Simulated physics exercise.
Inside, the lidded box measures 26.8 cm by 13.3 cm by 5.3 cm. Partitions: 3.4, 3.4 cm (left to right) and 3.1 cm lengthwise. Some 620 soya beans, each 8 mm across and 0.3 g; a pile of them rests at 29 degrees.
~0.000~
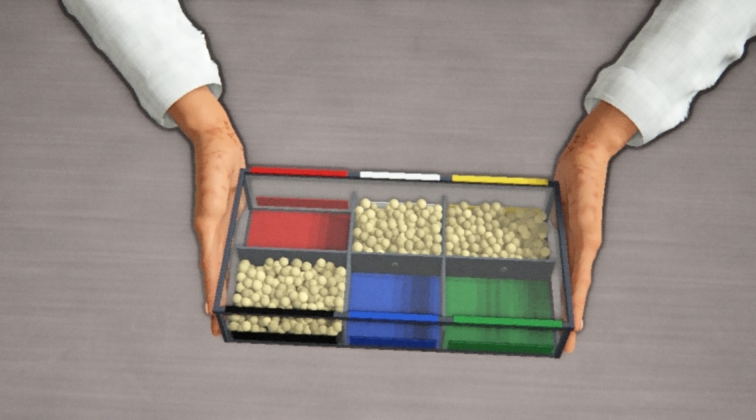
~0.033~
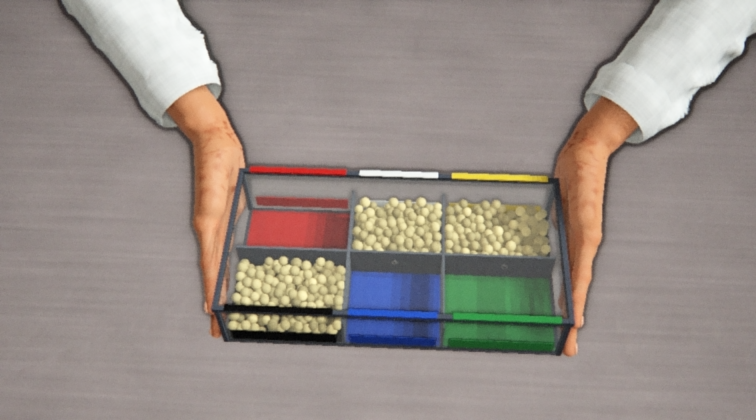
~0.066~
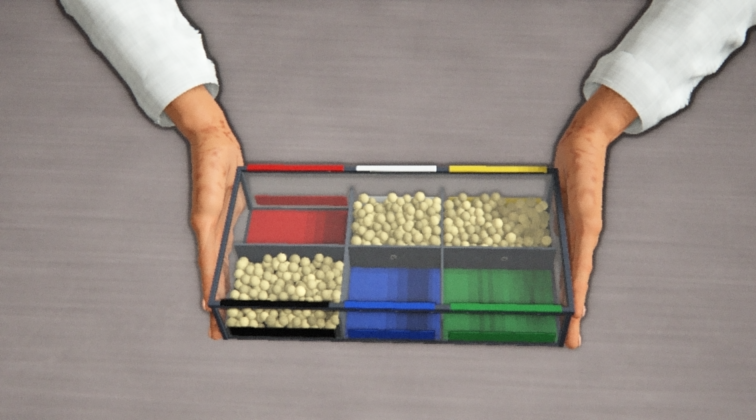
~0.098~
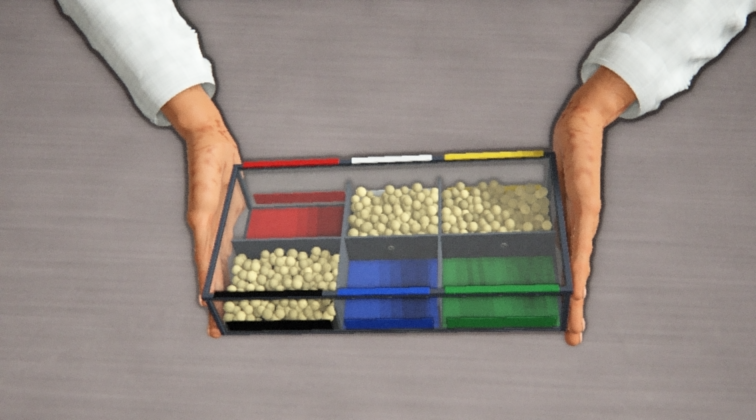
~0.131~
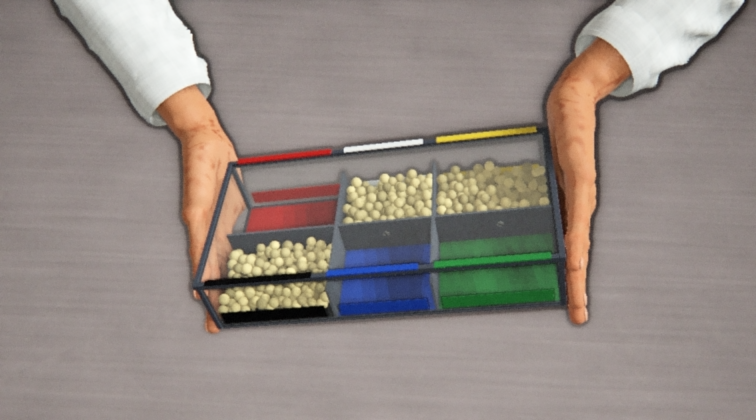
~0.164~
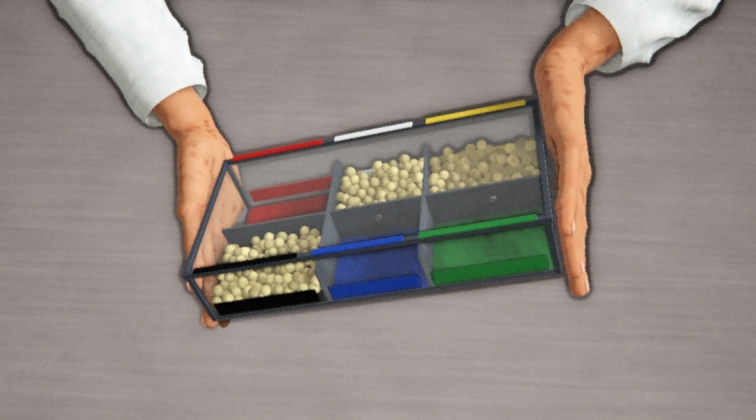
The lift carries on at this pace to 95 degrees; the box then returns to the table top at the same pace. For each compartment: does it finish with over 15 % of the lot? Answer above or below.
Red above, blue below, green below, yellow above, white above, black above.
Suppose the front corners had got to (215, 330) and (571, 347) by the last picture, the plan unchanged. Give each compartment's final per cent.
Red 0; blue 20; green 25; yellow 10; white 10; black 35.
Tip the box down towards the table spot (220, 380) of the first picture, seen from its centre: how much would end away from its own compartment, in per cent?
Some 45 per cent.
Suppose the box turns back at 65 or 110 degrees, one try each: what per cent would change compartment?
About 20 and 30 per cent.
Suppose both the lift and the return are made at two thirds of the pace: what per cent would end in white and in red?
White 30, red 30.
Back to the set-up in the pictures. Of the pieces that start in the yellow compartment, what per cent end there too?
About 70 per cent.
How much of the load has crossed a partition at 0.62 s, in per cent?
Roughly 15 per cent.
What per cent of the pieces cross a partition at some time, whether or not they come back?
About 30 per cent.
Then, at 0.62 s, tilt 94 degrees; red 10 %, yellow 30 %, white 30 %, black 30 %.
After 0.92 s, tilt 39 degrees; red 25 %, yellow 25 %, white 30 %, black 25 %.
Then, at 1.32 s, tilt 0 degrees; red 25 %, yellow 25 %, white 30 %, black 25 %.
In the end, at 1.7 s, red 25 %, blue 0 %, green 0 %, yellow 25 %, white 30 %, black 25 %.
